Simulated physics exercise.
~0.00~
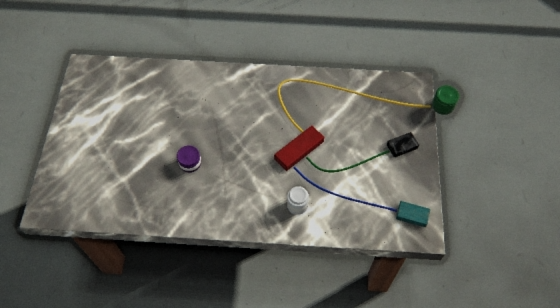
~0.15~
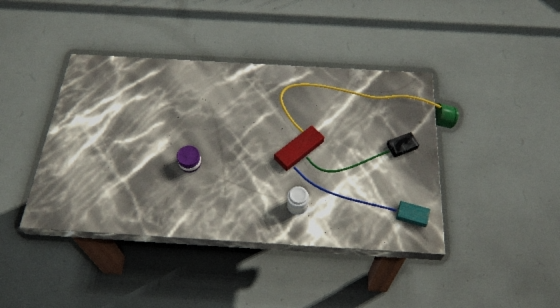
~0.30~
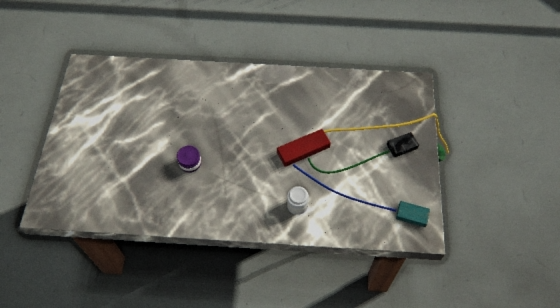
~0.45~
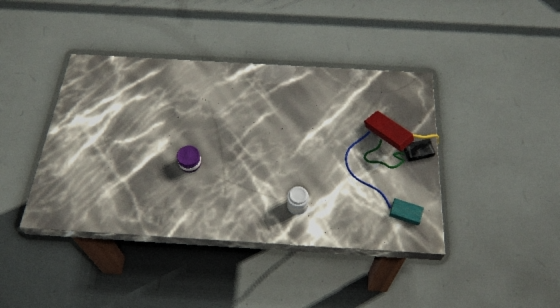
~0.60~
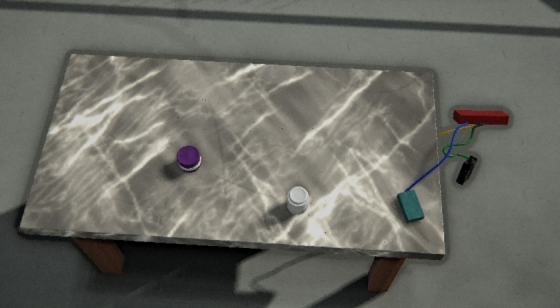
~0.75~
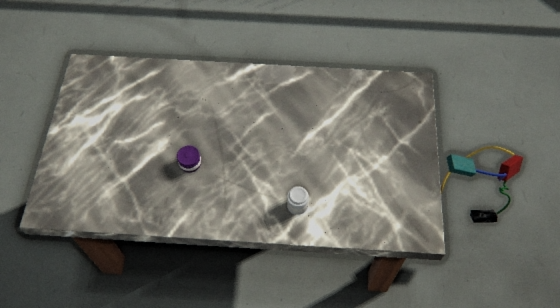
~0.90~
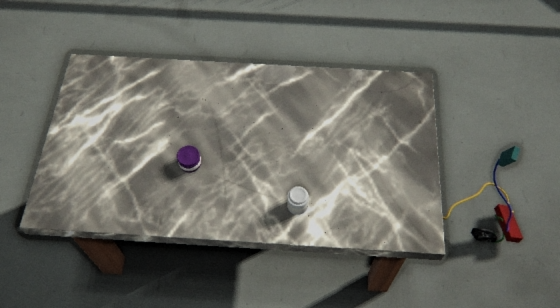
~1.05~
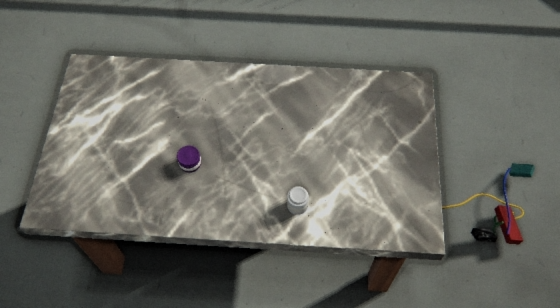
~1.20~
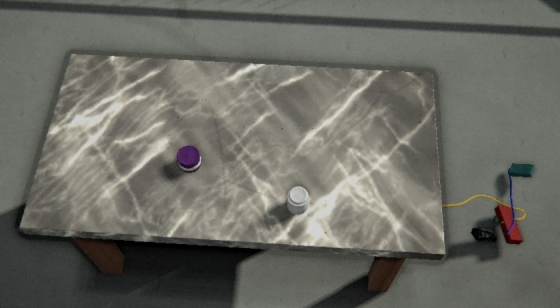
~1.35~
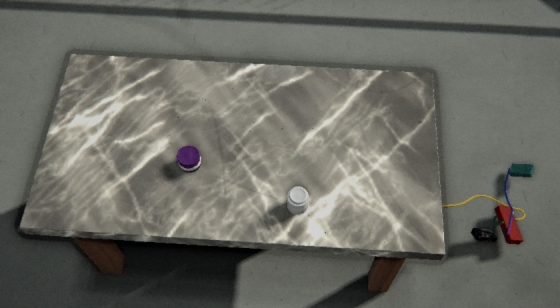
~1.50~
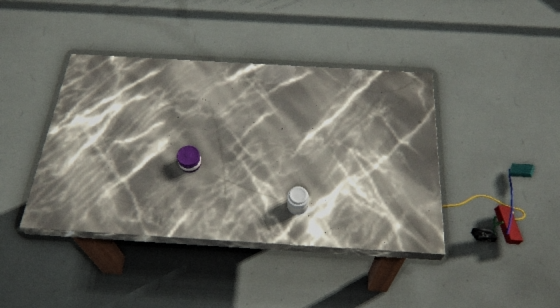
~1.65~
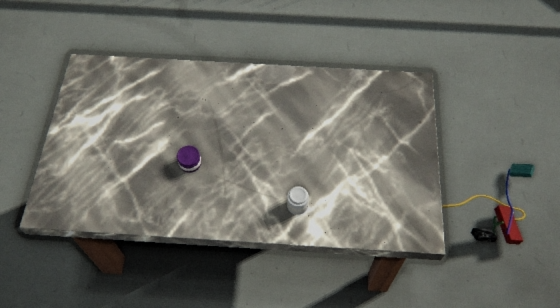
A green speaker, tied by a yellow cable to a red strip, starts at the right edge of a marble-patterned table seen from above. The strip also links to a black phone and a teal drive, while a purple canister and a white jar stand farther left. The speaker drops out of sight over the side, pulling the yellow cable taut. The strip slides right and goes over, and the phone and drive follow it. All three come to rest on the grey floor at right, while the canister and jar remain in place.
